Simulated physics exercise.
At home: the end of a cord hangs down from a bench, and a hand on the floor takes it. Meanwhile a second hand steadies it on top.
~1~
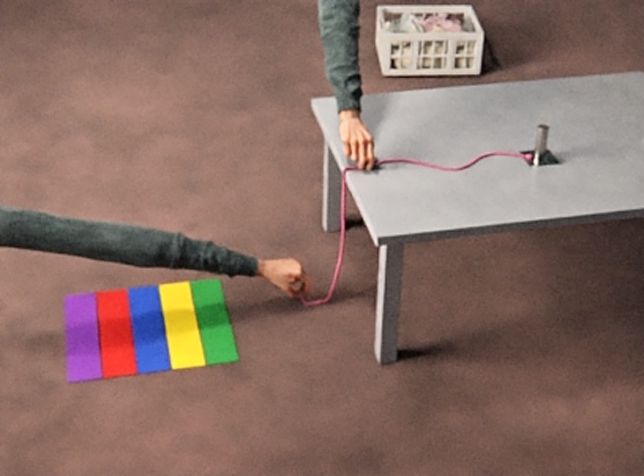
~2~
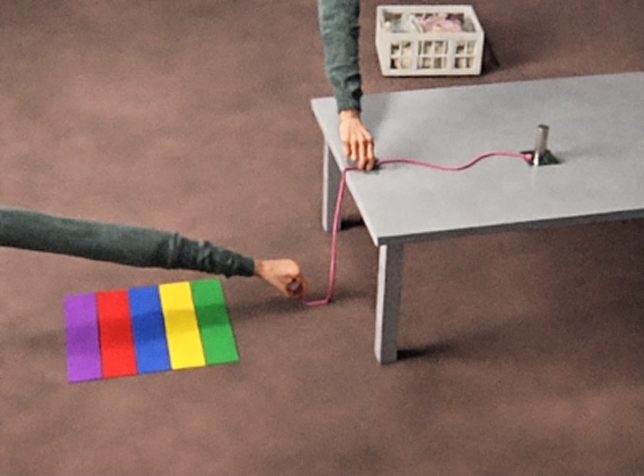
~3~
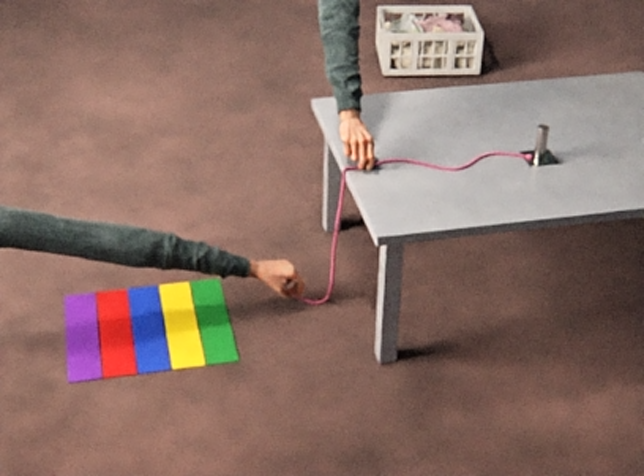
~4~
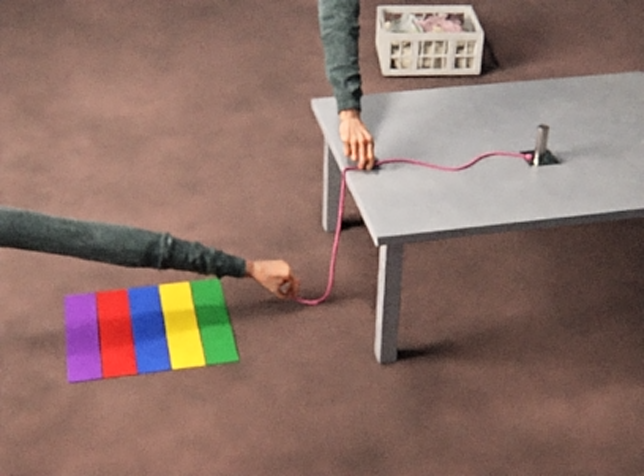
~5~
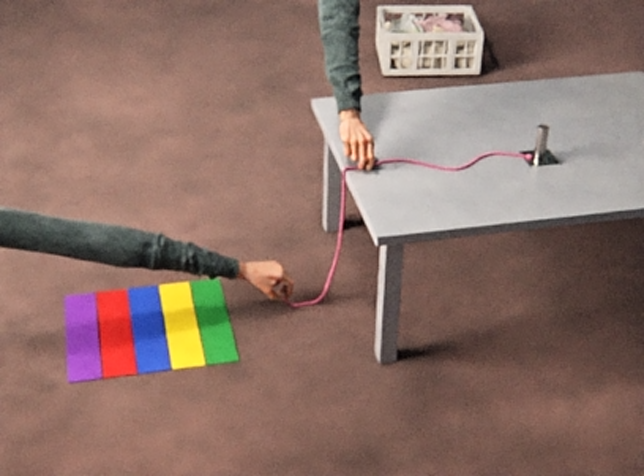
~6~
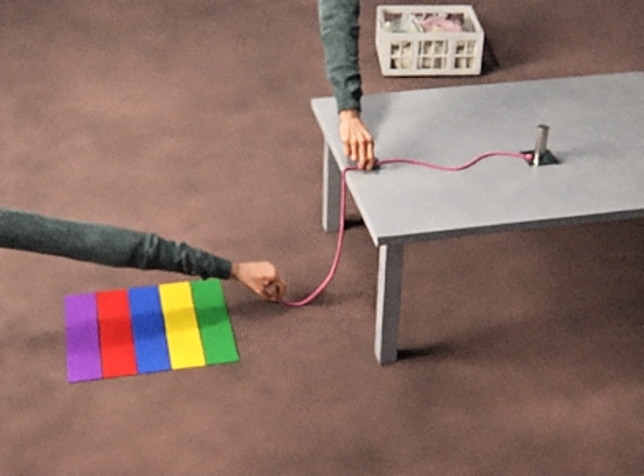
A hand near the floor draws the hanging end of a pink cord slightly left.
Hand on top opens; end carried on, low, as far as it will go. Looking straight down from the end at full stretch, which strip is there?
The yellow strip is there.
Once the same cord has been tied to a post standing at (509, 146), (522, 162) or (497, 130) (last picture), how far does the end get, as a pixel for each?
In order, near (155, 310), (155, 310) and (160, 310).
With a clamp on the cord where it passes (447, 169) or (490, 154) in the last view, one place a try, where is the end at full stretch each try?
Approximately (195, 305), then (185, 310).
Early on, end near (248, 301); short of the strips.
Midway, end near (205, 306); over green.
At the end of the slack, end near (181, 309); over yellow. The yellow one.
